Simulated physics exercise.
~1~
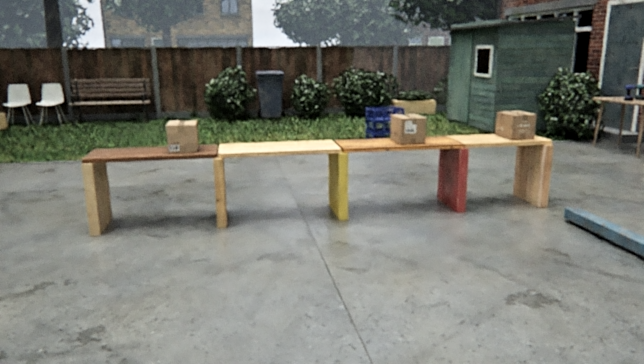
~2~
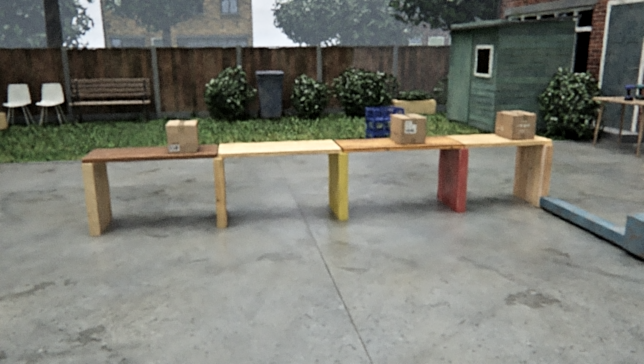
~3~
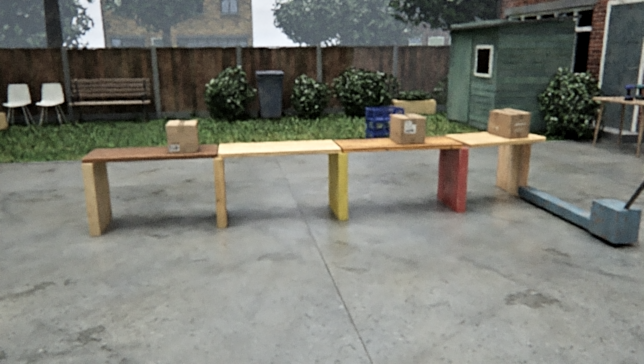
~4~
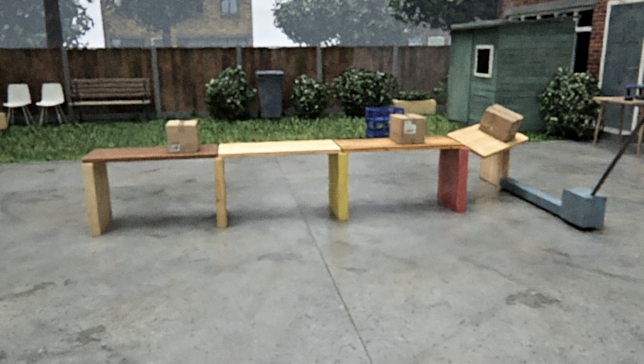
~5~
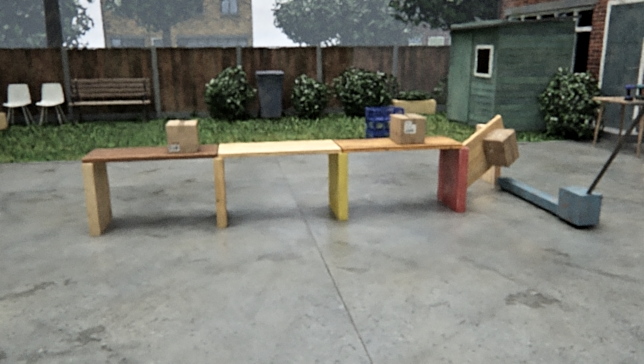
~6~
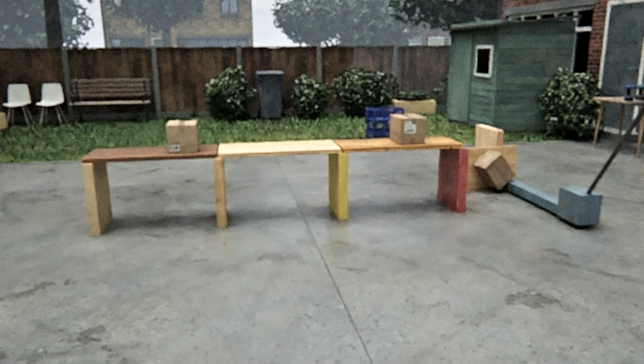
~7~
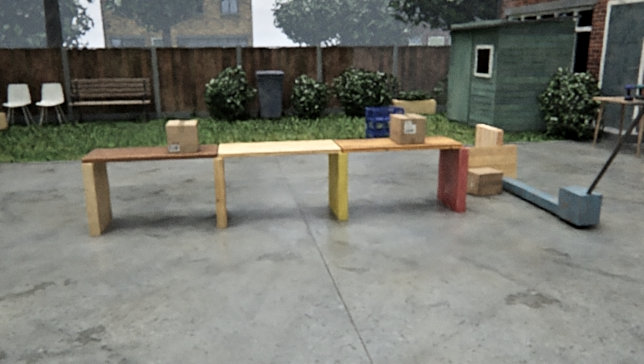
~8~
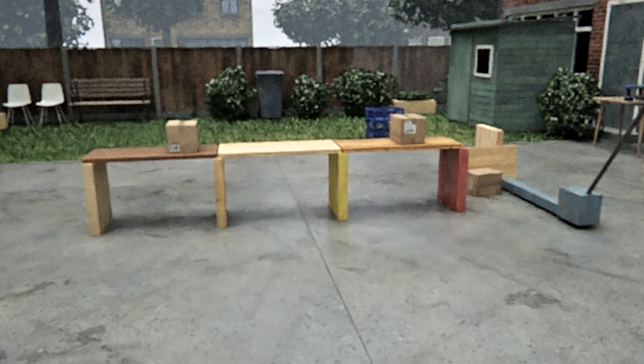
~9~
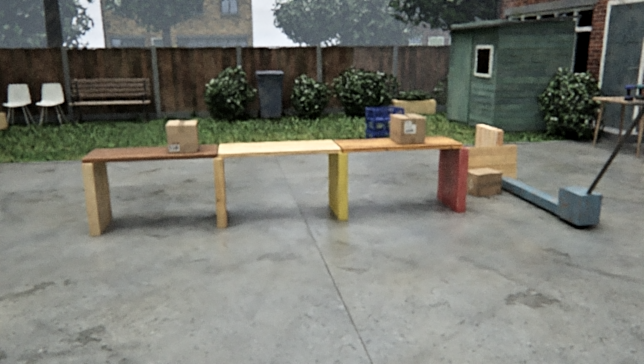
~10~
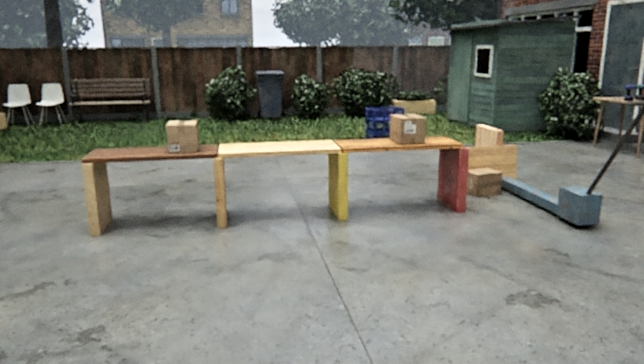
In a yard, a blue jack knocks the right end board and its box down.
